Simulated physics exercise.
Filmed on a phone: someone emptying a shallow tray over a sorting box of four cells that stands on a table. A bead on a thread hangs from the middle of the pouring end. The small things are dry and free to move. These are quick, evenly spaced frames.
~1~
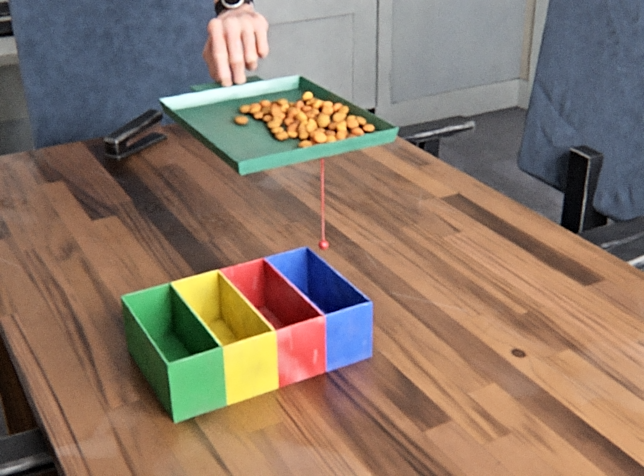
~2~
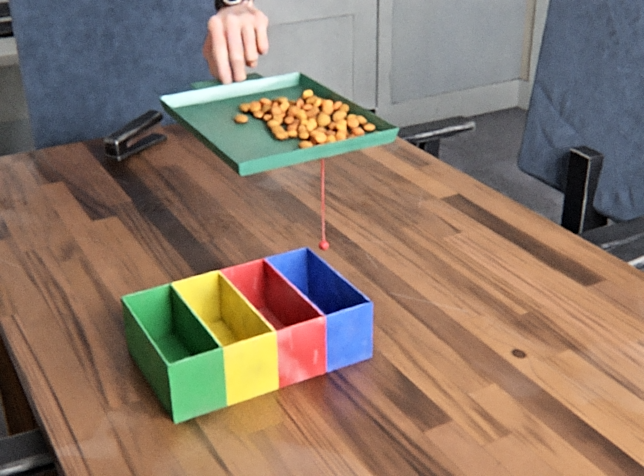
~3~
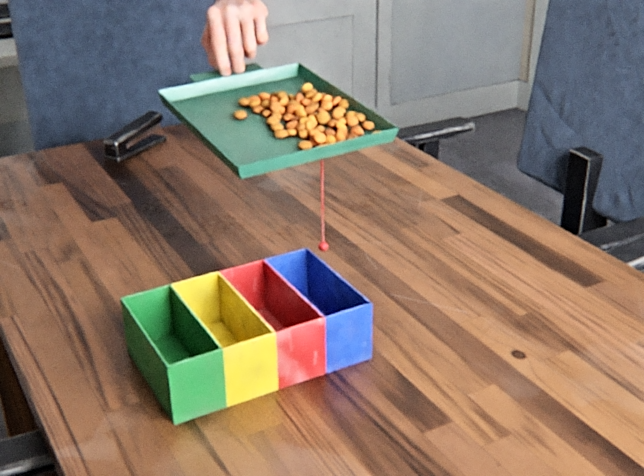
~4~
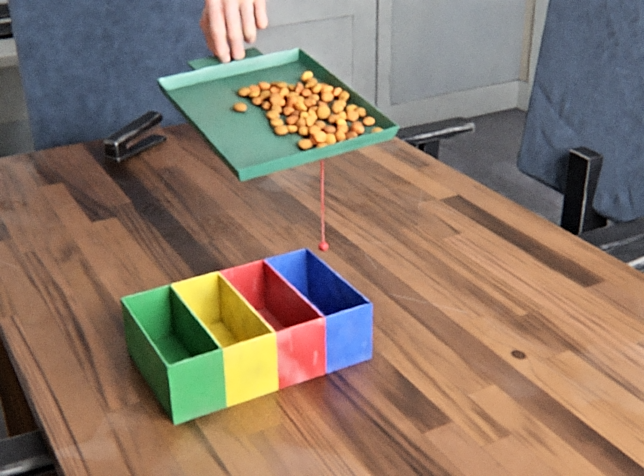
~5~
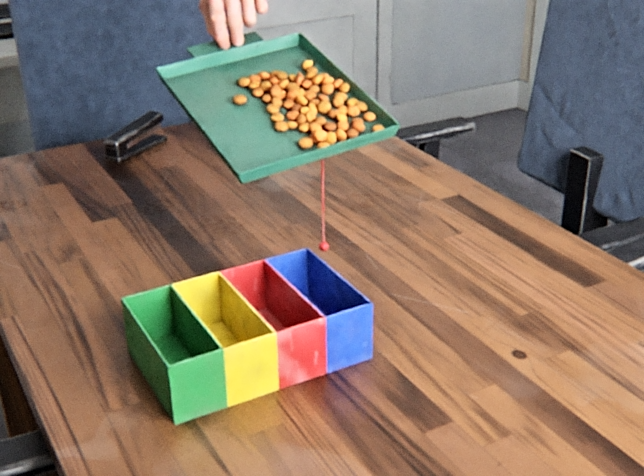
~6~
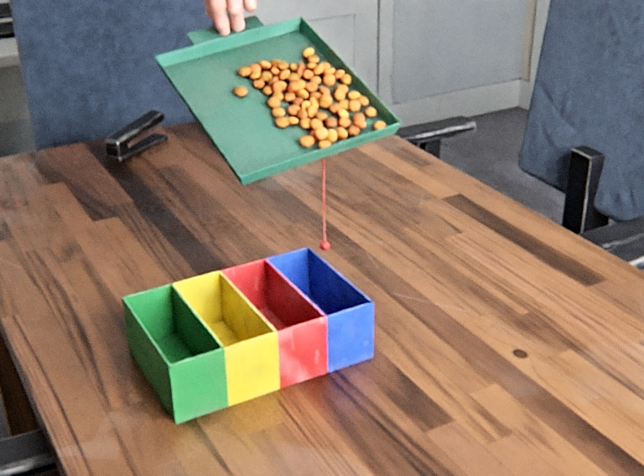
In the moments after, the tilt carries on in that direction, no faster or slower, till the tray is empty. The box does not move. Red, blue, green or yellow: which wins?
It favours the red compartment.
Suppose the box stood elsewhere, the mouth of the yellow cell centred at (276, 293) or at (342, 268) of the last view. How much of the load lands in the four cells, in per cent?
About 100 and 60 per cent.
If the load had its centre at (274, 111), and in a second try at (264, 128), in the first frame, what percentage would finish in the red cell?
In turn 50 and 70 in a hundred.
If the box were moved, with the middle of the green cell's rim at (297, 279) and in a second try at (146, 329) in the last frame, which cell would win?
The first try: The green cell. The second: The cell in blue.
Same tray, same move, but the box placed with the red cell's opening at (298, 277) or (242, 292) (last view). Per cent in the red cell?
Roughly 40 per cent, and 30 per cent.
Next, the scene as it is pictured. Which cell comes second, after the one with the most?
Second comes that blue cell.
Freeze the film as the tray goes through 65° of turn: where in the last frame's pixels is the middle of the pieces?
Near (293, 151).
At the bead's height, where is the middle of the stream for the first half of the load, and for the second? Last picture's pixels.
The first part at (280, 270); the rest at (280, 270).
Just after the last frame, tray tipped steeply; almost all on the tray; just a few in the yellow cell; about a tenth falling or outside the box.
A moment on, tray tipped past a quarter turn; about a tenth on the tray; roughly half in the red cell; roughly a quarter in the blue cell; about a tenth in the yellow cell; roughly a quarter falling or outside the box.
Further on, tray tipped past a quarter turn; roughly two thirds in the red cell; roughly a quarter in the blue cell; about a tenth in the yellow cell; about a tenth falling or outside the box.
When it is over, tray tipped past a quarter turn; roughly two thirds in the red cell; roughly a quarter in the blue cell; about a tenth in the yellow cell; not one in the green cell; about a tenth outside the box.
